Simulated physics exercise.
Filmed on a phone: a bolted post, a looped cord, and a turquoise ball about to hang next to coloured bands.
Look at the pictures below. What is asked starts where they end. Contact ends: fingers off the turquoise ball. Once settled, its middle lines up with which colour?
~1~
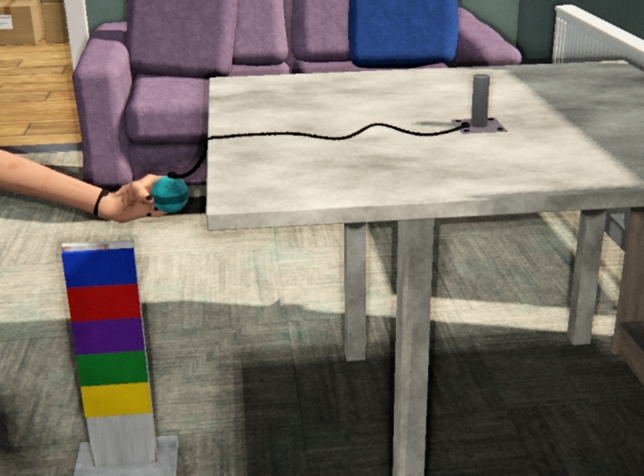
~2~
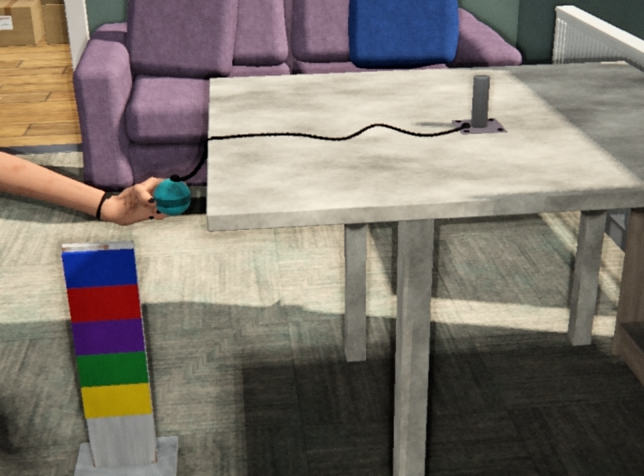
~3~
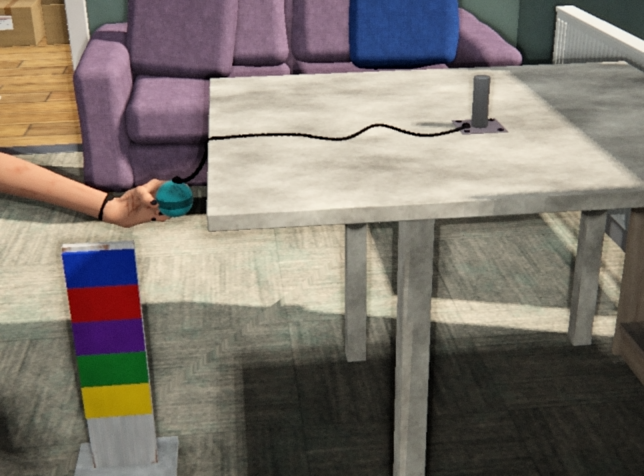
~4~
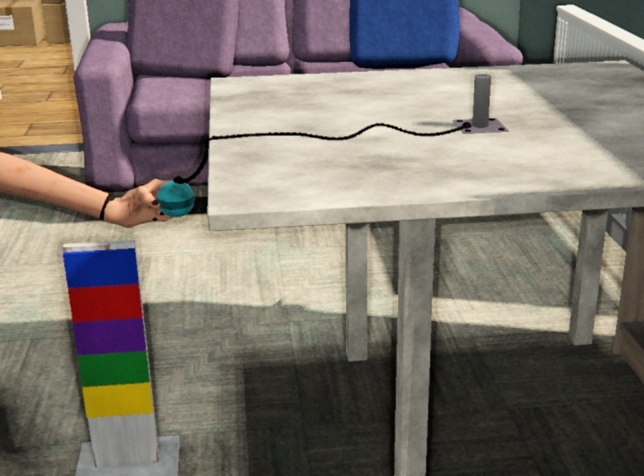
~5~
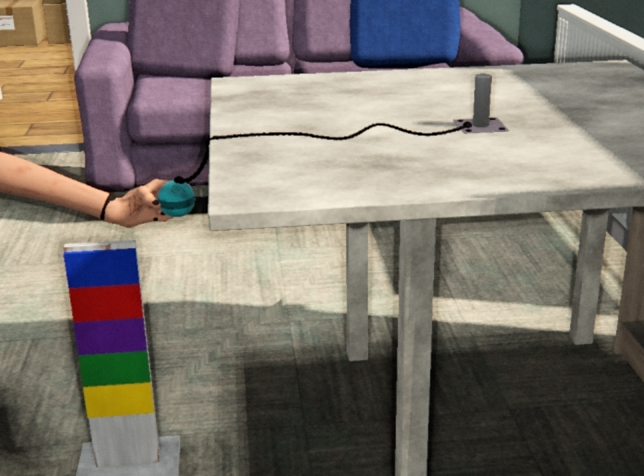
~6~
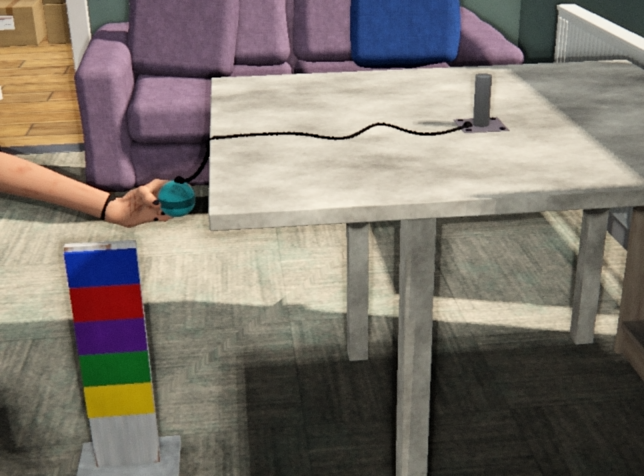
It lines up with the blue band.
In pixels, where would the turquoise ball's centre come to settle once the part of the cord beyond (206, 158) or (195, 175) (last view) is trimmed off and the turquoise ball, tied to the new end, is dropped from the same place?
It would be at (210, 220) in the first case and at (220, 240) in the second.
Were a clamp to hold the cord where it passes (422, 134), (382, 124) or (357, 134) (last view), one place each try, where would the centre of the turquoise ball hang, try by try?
First try around (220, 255), second around (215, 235), third around (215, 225).
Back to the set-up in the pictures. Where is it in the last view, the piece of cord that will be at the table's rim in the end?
That spot is near (254, 135).
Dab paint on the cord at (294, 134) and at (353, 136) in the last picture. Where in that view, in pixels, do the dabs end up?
(245, 136) for the first, (310, 133) for the second.
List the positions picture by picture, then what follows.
In the first frame, turquoise ball (170, 194); blue (99, 269); red (104, 304); purple (108, 337); green (112, 370); yellow (117, 401).
In the second frame, turquoise ball (172, 197); cord through (447, 133) (393, 128) (347, 138) (285, 135) (220, 138).
In the third frame, turquoise ball (174, 199).
In the fourth frame, turquoise ball (176, 199); cord through (448, 132) (394, 128) (348, 138) (286, 134) (221, 138).
In the fifth frame, turquoise ball (176, 199).
In the sixth frame, turquoise ball (177, 199); cord through (448, 132) (395, 127) (349, 138) (287, 134) (222, 138).
Early on, ball near (189, 260); level with blue.
Midway, ball near (243, 256); level with blue.
Near the end, ball near (218, 260); level with blue.
Finally, ball near (220, 260); level with blue. The cord holds its middle at blue.
